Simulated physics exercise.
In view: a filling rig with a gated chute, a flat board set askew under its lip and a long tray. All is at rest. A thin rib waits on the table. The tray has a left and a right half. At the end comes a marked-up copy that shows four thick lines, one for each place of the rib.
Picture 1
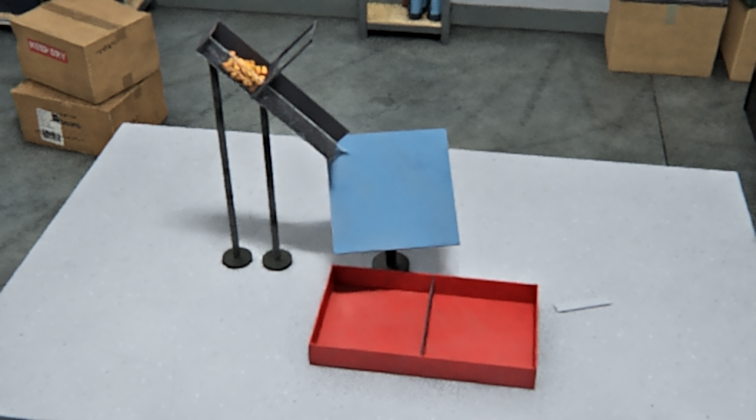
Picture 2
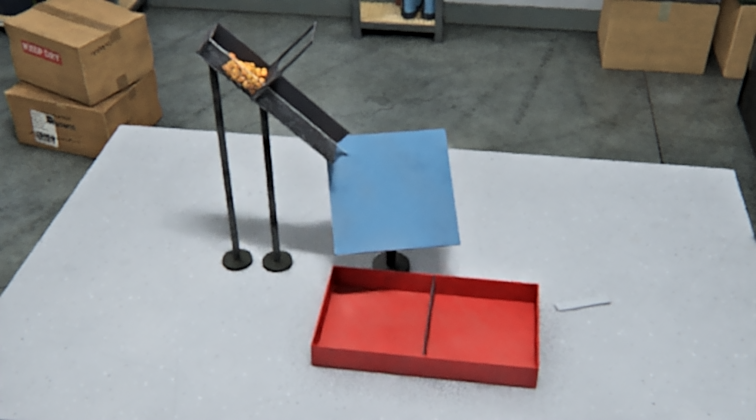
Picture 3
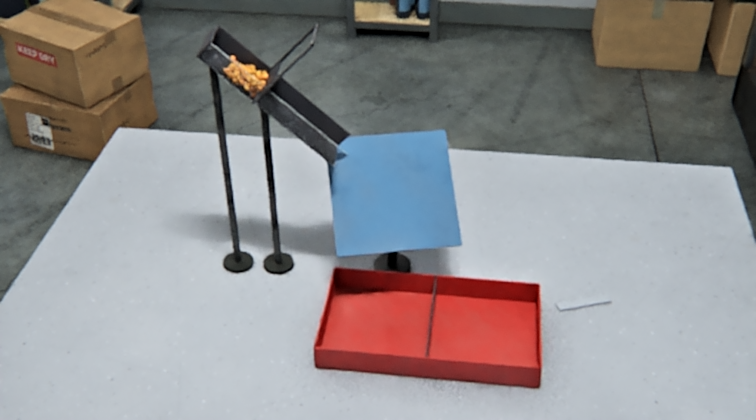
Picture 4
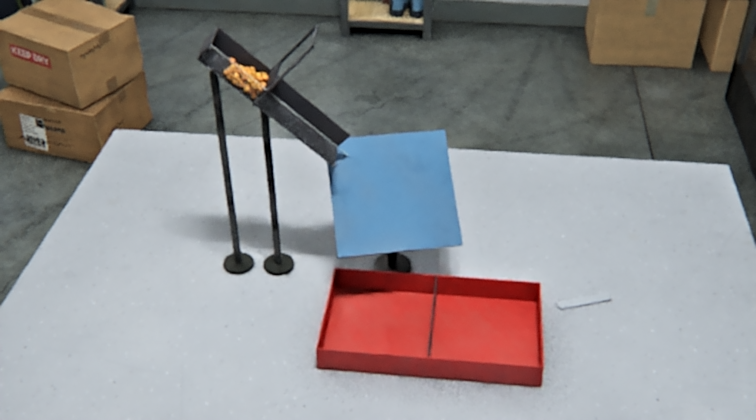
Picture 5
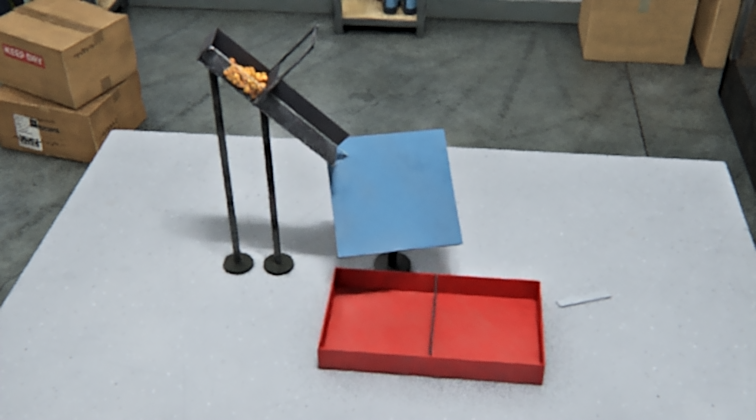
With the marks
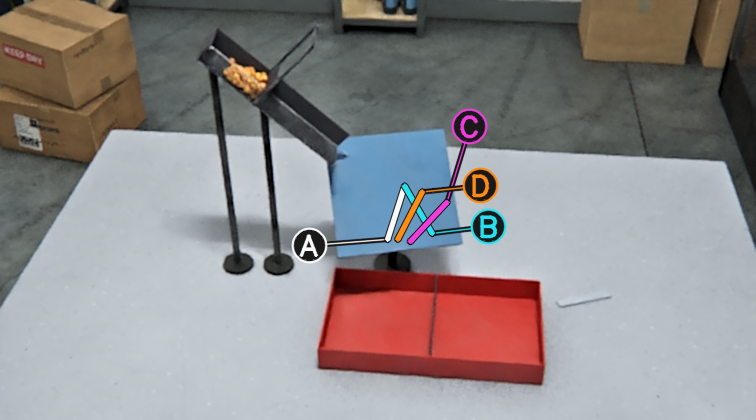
Nothing on the table moves as the view drifts very slightly: roasted chickpeas sit bunched behind the closed gate of a dark, sloping chute on stands. From start to finish, the tilted blue board below its lip, the divided red tray and the thin pale strip stay still.
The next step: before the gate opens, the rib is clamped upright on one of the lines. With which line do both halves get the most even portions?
The answer is line B.
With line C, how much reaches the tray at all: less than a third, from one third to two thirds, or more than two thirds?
It is more than two thirds.
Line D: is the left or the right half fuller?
The left half.
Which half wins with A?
The left half.
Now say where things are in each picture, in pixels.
The first frame shows load behind the gate near (249, 71), roasted chickpeas; lip of the chute near (335, 153), sloping fairly steeply.
The second frame shows middle of the board near (392, 190), tilted fairly steeply; middle of its low edge near (398, 250); of its high edge near (385, 133).
The third frame shows front corners of the tray near (314, 347) and (541, 368); front end of its middle wall near (426, 357); gate still shut near (274, 74).
The fourth frame shows middle of the load near (250, 77); lip near (336, 157).
The fifth frame shows middle of the load near (250, 78); lip near (336, 157).
On the marked copy, line A from (403, 188) to (387, 239); line B from (404, 186) to (432, 233); line C from (446, 202) to (410, 241); line D from (422, 191) to (397, 239).
If A is chosen, of what is caught, the bulk in the left half, a small share in the right.
If B is chosen, of what is caught, close to a third in the left half, close to two thirds in the right.
If C is chosen, of what is caught, all but a few in the left half, a small share in the right.
If D is chosen, of what is caught, the bulk in the left half, a small share in the right.
